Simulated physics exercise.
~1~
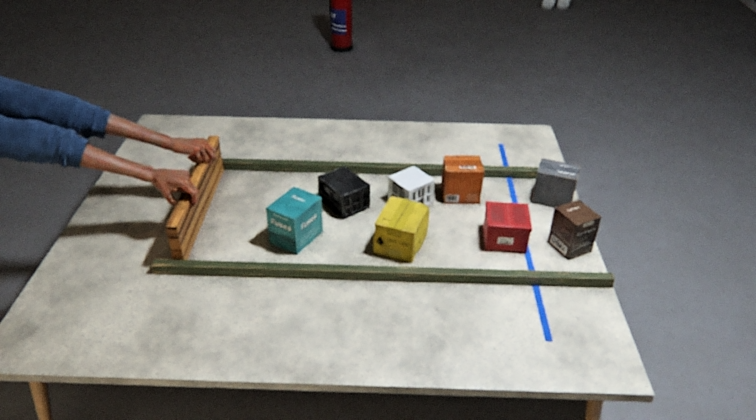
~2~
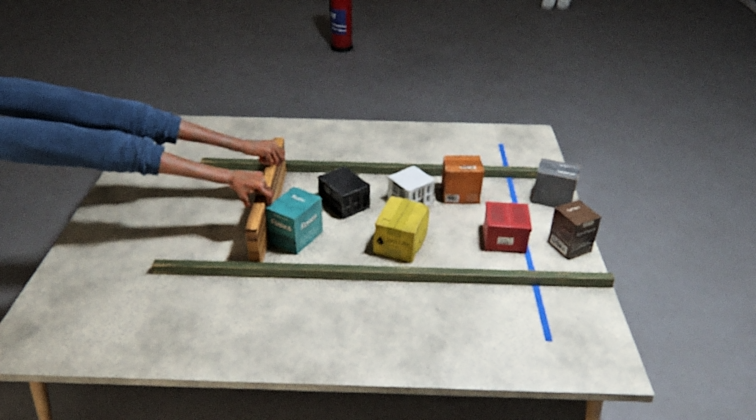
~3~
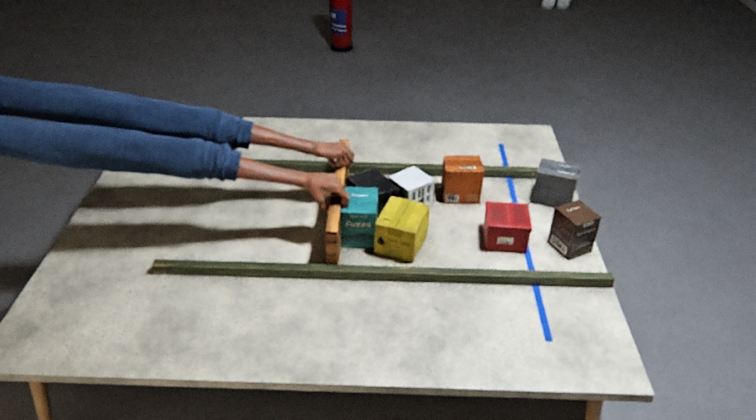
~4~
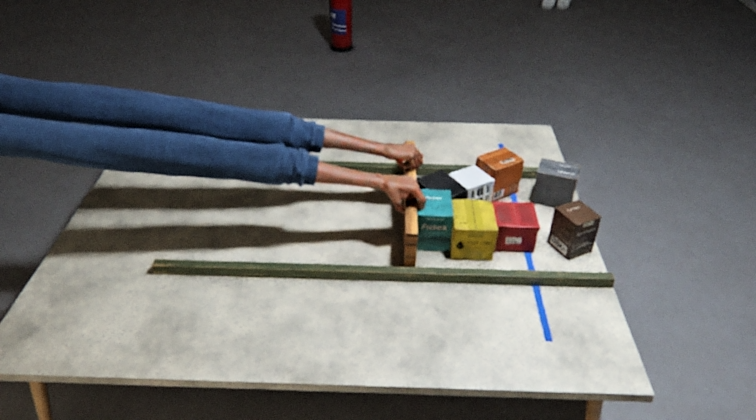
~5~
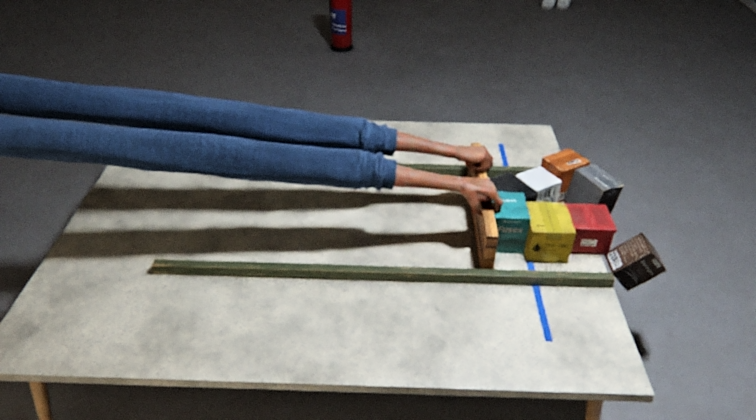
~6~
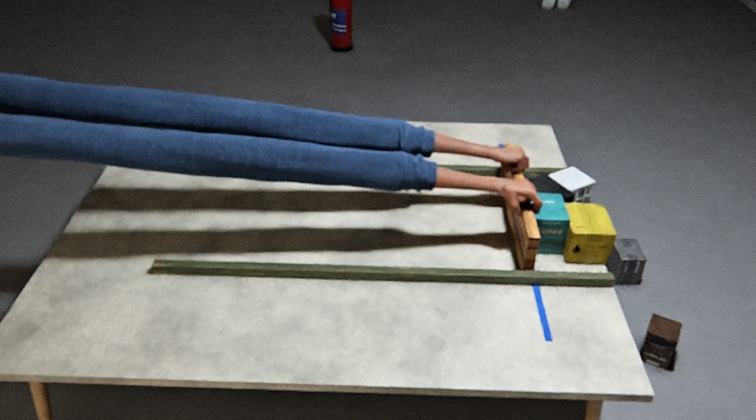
On a table, two hands push a plank right, shoving several boxes off the edge.
